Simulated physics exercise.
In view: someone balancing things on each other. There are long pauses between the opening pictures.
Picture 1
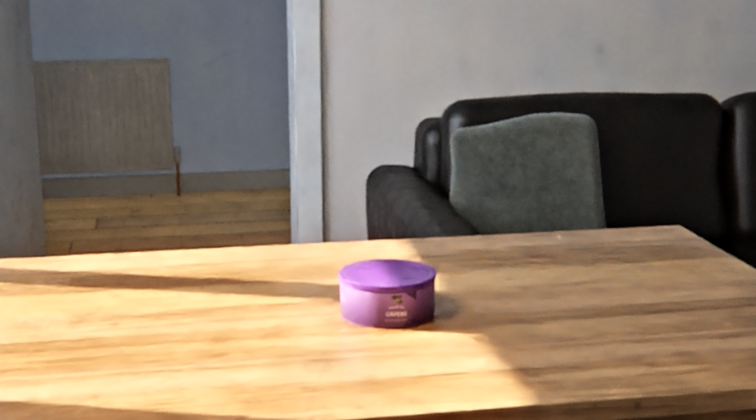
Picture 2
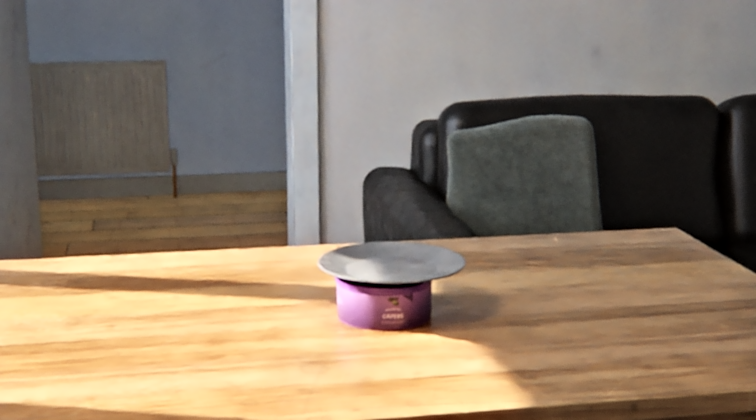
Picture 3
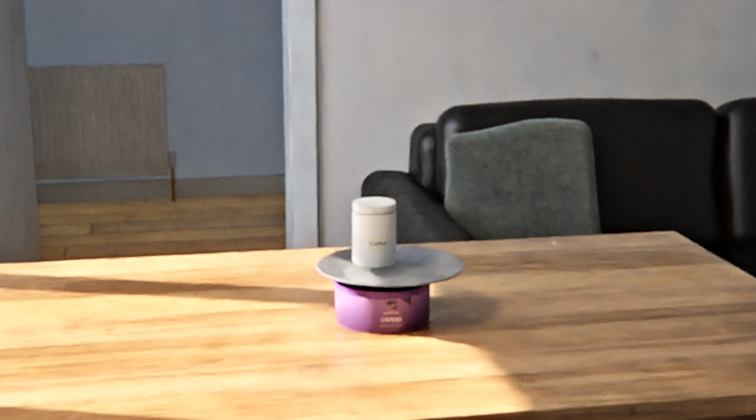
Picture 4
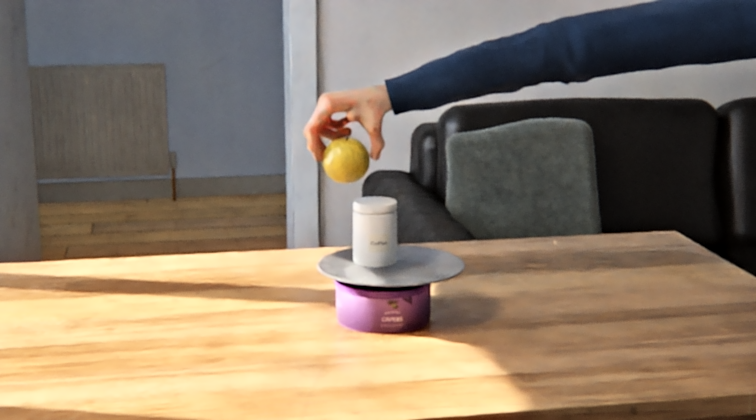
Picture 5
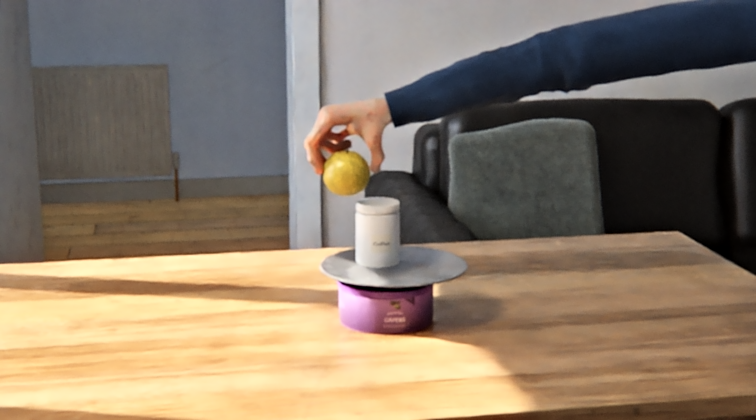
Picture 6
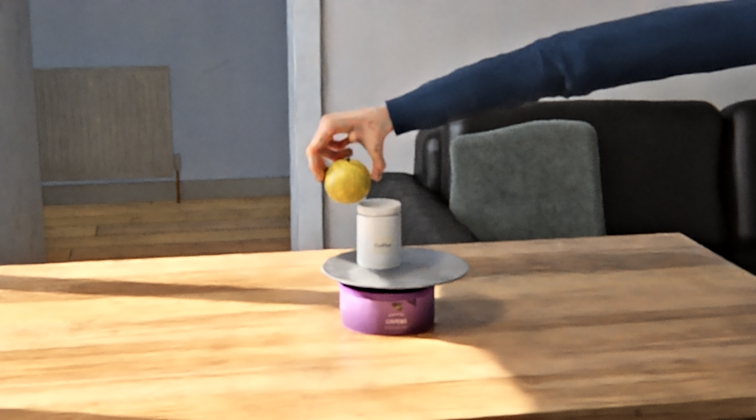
A hand lowering a yellow apple slightly above a white jar, after a grey plate and the jar appear stacked on a purple tub.
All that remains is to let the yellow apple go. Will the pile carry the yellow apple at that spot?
The pile comes apart.
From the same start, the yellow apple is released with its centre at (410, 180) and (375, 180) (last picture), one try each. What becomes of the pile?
First, it comes apart; second, it holds.
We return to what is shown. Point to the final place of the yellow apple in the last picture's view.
At about (274, 298).
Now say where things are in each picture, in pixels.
The last thing is not in view yet; purple tub (388, 293), in the first frame.
The last thing is not in view yet, in the second frame.
The last thing is not in view yet; grey plate (390, 269), in the third frame.
On its way; yellow apple (346, 161); purple tub (384, 298), in the fourth frame.
On its way; yellow apple (346, 173); white jar (378, 232), in the fifth frame.
In place under the hand; yellow apple (348, 182); grey plate (395, 271), in the sixth frame.
Then, 0.30 s on from there, yellow apple now fallen.
Then, 0.50 s on from there, things are still on the move.
Then, 0.70 s on from there, as before.
Then, 1.70 s on from there, nothing new.
In the end, fallen, yellow apple; the other 3 unmoved. At the end, from the last picture's camera, yellow apple near (274, 298). The pile gives way.
